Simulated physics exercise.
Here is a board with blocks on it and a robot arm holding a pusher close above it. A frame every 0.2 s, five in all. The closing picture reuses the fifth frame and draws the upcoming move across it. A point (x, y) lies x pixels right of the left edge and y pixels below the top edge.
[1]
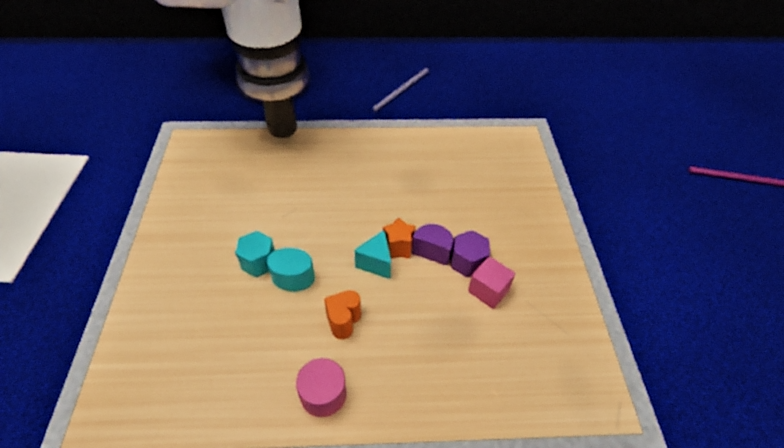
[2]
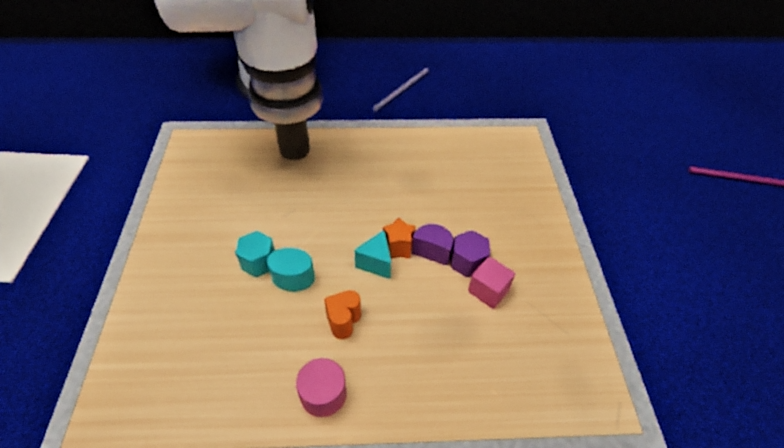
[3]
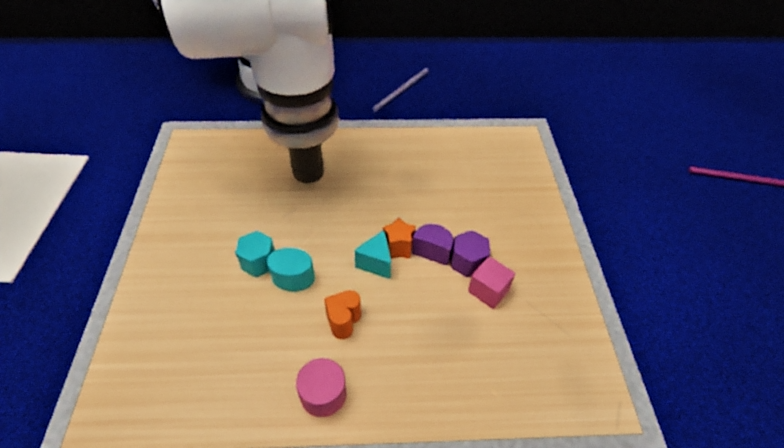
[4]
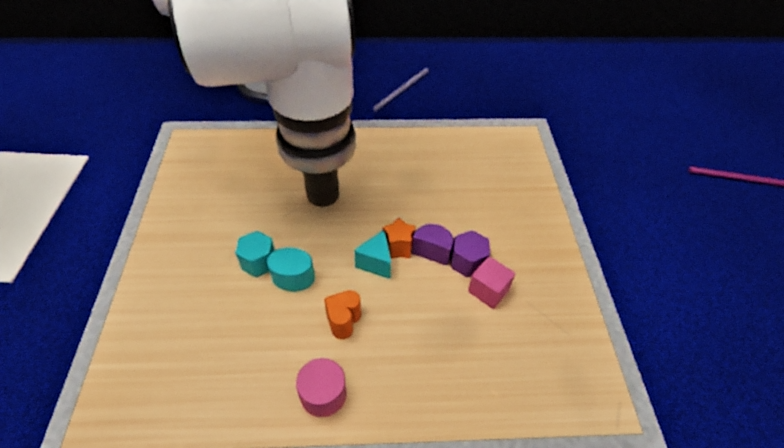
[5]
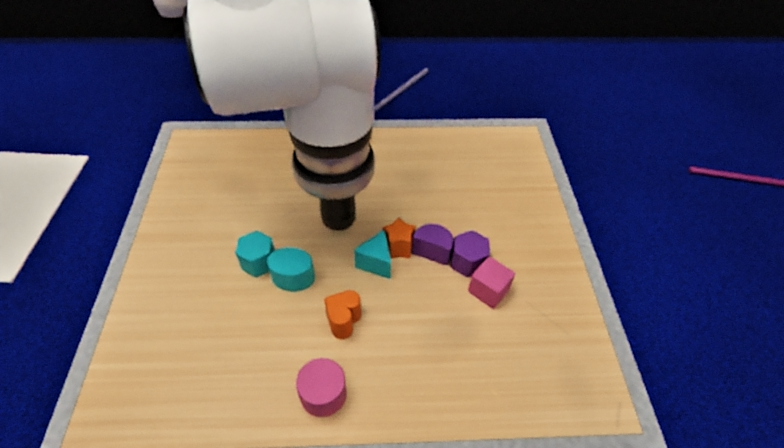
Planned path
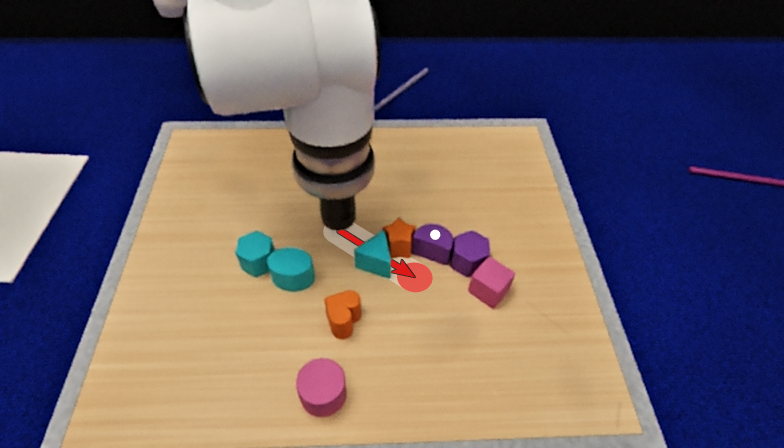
A pale wooden board with a grey border lies on a bright blue surface, seen from above at an angle by a still camera. Turquoise blocks sit left of centre, an orange heart and pink disc lie below, and a turquoise triangle, orange star, purple blocks and pink block curve rightward. A white robot arm moves its dark pusher steadily down and slightly right, nearing the triangle, while every block stays still.
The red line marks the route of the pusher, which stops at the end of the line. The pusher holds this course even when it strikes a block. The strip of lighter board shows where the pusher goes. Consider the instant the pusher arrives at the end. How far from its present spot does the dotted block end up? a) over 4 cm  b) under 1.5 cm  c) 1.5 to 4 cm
That would be c.
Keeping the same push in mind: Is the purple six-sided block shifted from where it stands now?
Going by the path, yes.
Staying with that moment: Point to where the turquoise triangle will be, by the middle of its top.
It should be at (412, 287) by then.
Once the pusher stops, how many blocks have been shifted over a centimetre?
Blocks that move over 1 cm: Three or more.
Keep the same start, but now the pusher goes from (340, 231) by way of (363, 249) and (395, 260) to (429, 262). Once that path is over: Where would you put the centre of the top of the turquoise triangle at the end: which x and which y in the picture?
Its top centre lands on (413, 270).
Path on the board, in a line from (340, 231) to (415, 277); the dot is on the purple D-shaped block.
What follows on the original path. One third of the way, pusher (365, 234); turquoise triangle (379, 250).
Two thirds of the way, pusher (390, 250); turquoise triangle (399, 269), turned 25° clockwise; orange star-shaped block (417, 234); purple D-shaped block (452, 235); purple six-sided block (489, 245).
At the end, pusher (416, 265); turquoise triangle (412, 287), turned 55° clockwise; orange star-shaped block (424, 235), turned 45° anticlockwise; purple D-shaped block (460, 232); purple six-sided block (496, 245).
